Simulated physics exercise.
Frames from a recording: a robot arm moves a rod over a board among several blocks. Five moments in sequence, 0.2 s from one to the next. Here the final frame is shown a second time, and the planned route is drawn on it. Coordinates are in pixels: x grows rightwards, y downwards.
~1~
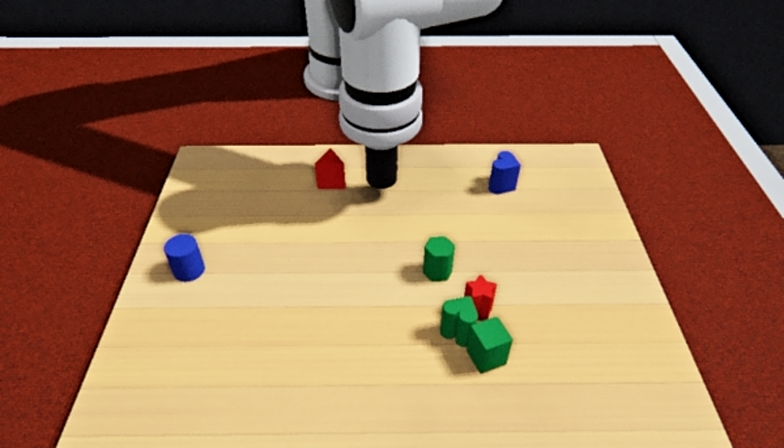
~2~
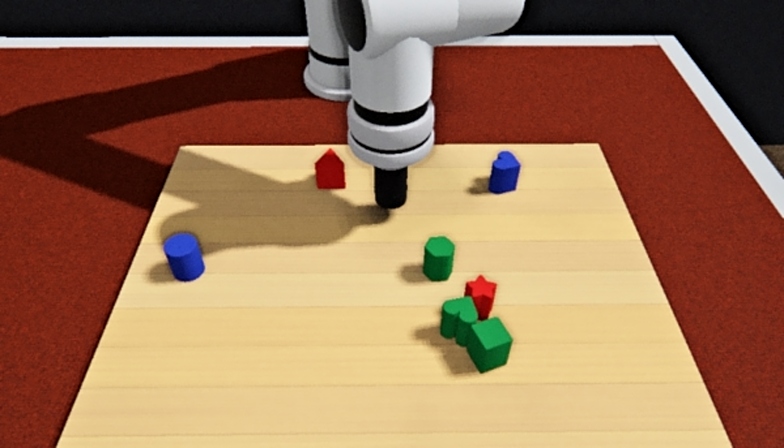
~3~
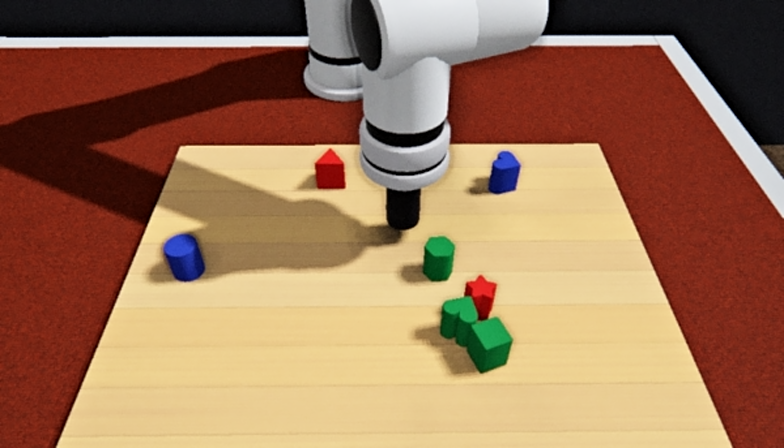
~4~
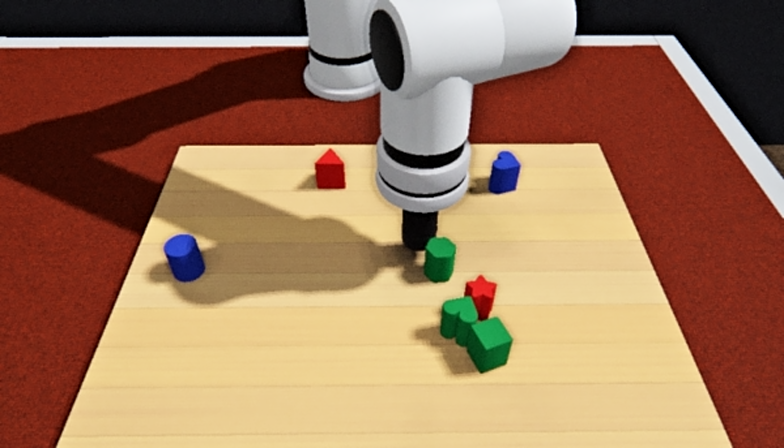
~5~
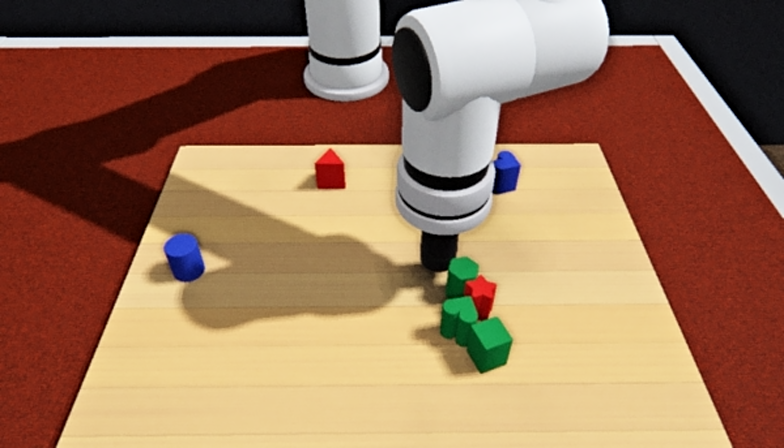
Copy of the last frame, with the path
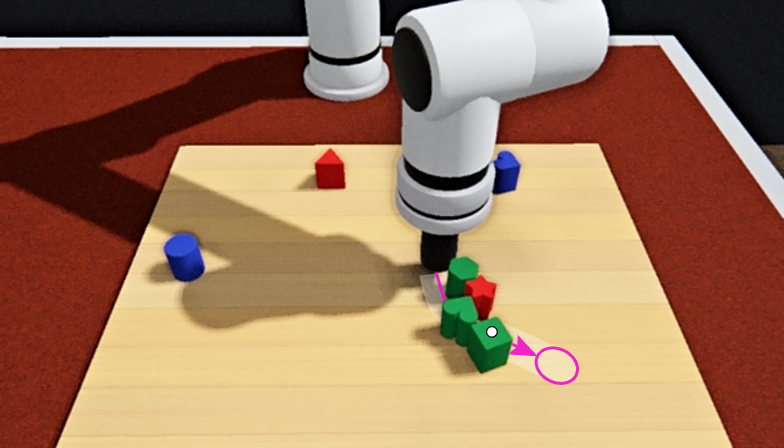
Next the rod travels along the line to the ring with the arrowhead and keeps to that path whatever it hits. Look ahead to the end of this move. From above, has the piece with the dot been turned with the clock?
No, that is not what happens.
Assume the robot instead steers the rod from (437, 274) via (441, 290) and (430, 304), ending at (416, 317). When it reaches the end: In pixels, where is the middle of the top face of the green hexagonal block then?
At (473, 283).
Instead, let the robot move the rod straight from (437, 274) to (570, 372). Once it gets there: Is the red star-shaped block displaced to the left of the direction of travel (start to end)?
No, that is not what happens.
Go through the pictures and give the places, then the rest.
Lower end of the rod at (382, 180), tops of blocks, green heart block at (462, 308), green hexagonal block at (440, 245), red star-shaped block at (482, 286), green four-sided block at (492, 332), in the first picture.
Rod at (391, 200), blocks as before, in the second picture.
Rod at (403, 220), blocks as before, in the third picture.
Rod at (419, 240), blocks as before, in the fourth picture.
Rod at (438, 260), green heart block at (462, 308), green hexagonal block at (464, 267), red star-shaped block at (482, 286), green four-sided block at (492, 332), in the fifth picture.
The drawn path runs from (437, 274) by way of (454, 313) and (502, 340) to (557, 365); the dot is on the green four-sided block.
On the path given first. One third of the way, rod at (456, 300); green heart block at (468, 318), turned 45° clockwise; green hexagonal block at (492, 298), turned 55° anticlockwise; red star-shaped block at (520, 308), turned 35° anticlockwise; green four-sided block at (494, 336), turned 25° anticlockwise.
Two thirds of the way, rod at (506, 327); green heart block at (468, 327), turned 40° clockwise; green hexagonal block at (547, 323), turned 70° anticlockwise; red star-shaped block at (578, 328), turned 45° anticlockwise; green four-sided block at (497, 343), turned 35° anticlockwise.
At the end, rod at (562, 352); green heart block at (468, 327), turned 40° clockwise; green hexagonal block at (606, 344), turned 90° anticlockwise; red star-shaped block at (636, 342), turned 65° anticlockwise; green four-sided block at (497, 343), turned 35° anticlockwise.
